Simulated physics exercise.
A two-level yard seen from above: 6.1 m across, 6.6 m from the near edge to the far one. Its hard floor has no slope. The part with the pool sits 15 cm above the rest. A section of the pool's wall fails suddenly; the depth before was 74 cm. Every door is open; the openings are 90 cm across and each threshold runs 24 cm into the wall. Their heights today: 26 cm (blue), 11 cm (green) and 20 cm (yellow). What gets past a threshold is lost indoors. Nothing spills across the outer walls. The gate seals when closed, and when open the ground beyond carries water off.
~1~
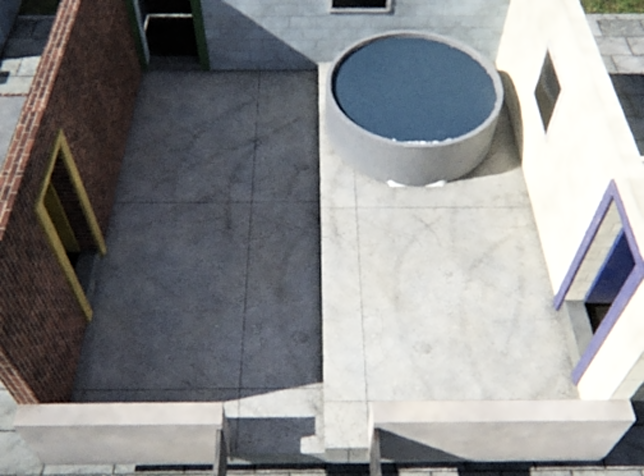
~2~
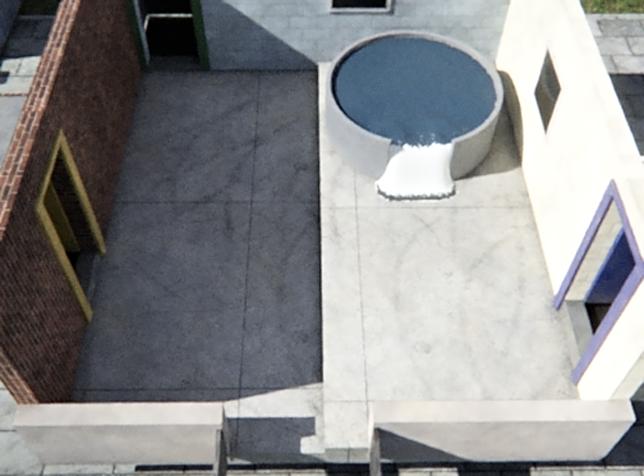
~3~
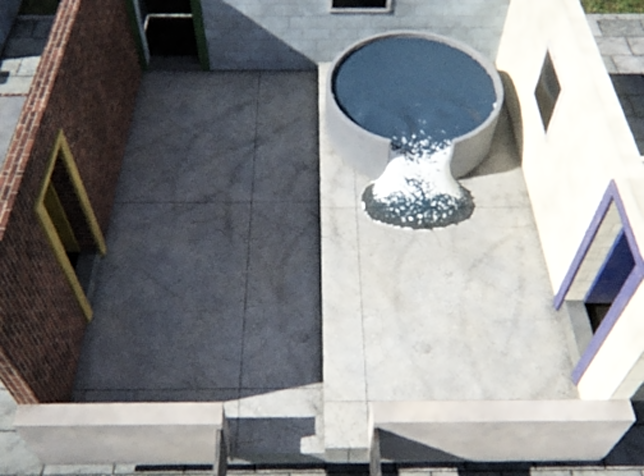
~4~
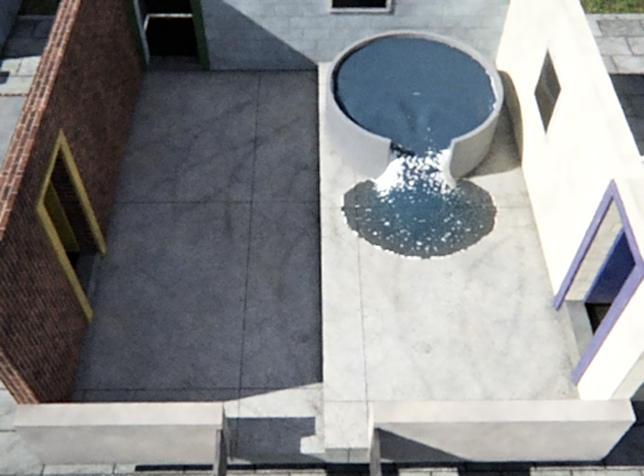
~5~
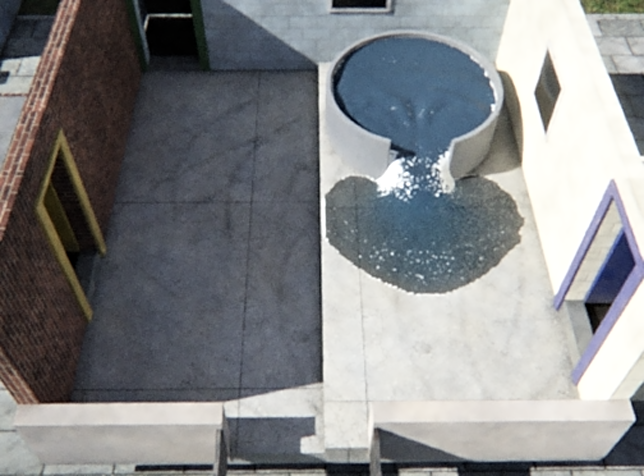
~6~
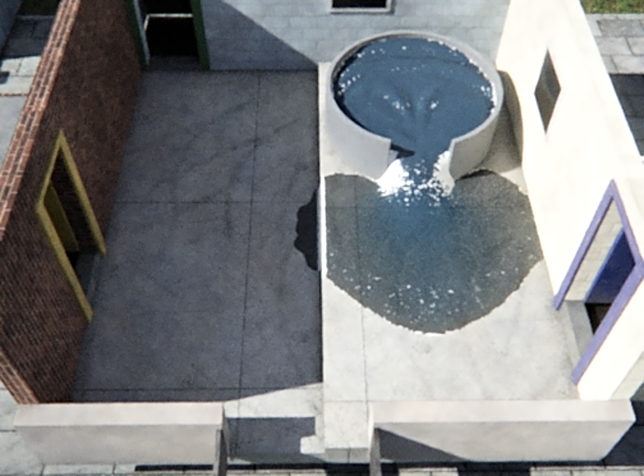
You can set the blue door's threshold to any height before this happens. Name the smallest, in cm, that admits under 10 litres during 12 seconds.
It would have to be roughly 21 cm high.
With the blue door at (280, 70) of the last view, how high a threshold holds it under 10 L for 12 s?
About 9.5 cm.
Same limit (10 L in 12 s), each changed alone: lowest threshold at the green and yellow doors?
Roughly 10.5 cm at green and 10.0 cm at yellow.
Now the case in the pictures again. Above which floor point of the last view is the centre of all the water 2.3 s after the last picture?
Near (409, 203).
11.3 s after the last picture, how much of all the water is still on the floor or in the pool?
Some 80 per cent remains.
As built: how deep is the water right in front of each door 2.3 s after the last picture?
Depths in cm: Blue 25, green 0, yellow 0.
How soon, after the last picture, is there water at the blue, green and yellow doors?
Arrival: Blue 0.4 s, green 6.5 s, yellow 2.6 s.
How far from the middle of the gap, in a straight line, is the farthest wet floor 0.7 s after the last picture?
Roughly 4.0 m.
Then, 0.7 s after the last picture water covers 35 % of the floor, deepest (36 cm) near (421, 192); 12 cm at the blue door, 0 litres in over its 26 cm threshold.
Then, 2.3 s after the last picture water covers 50 % of the floor, deepest (32 cm) near (556, 343); 25 cm at the blue door, 1 litre in over its 26 cm threshold.
Then, 11.3 s after the last picture water covers 95 % of the floor, deepest (14 cm) near (195, 74); 8 cm at the blue door, 3 litres in over its 26 cm threshold.
At the blue door as built, the water peaked near 26 cm, 2.5 s after the last picture.
Run again over the same 12 s with other heights there, 18 litres in over 19 cm, 3 litres over 25.5 cm. The limit of 10 litres is kept from about 21 cm up.
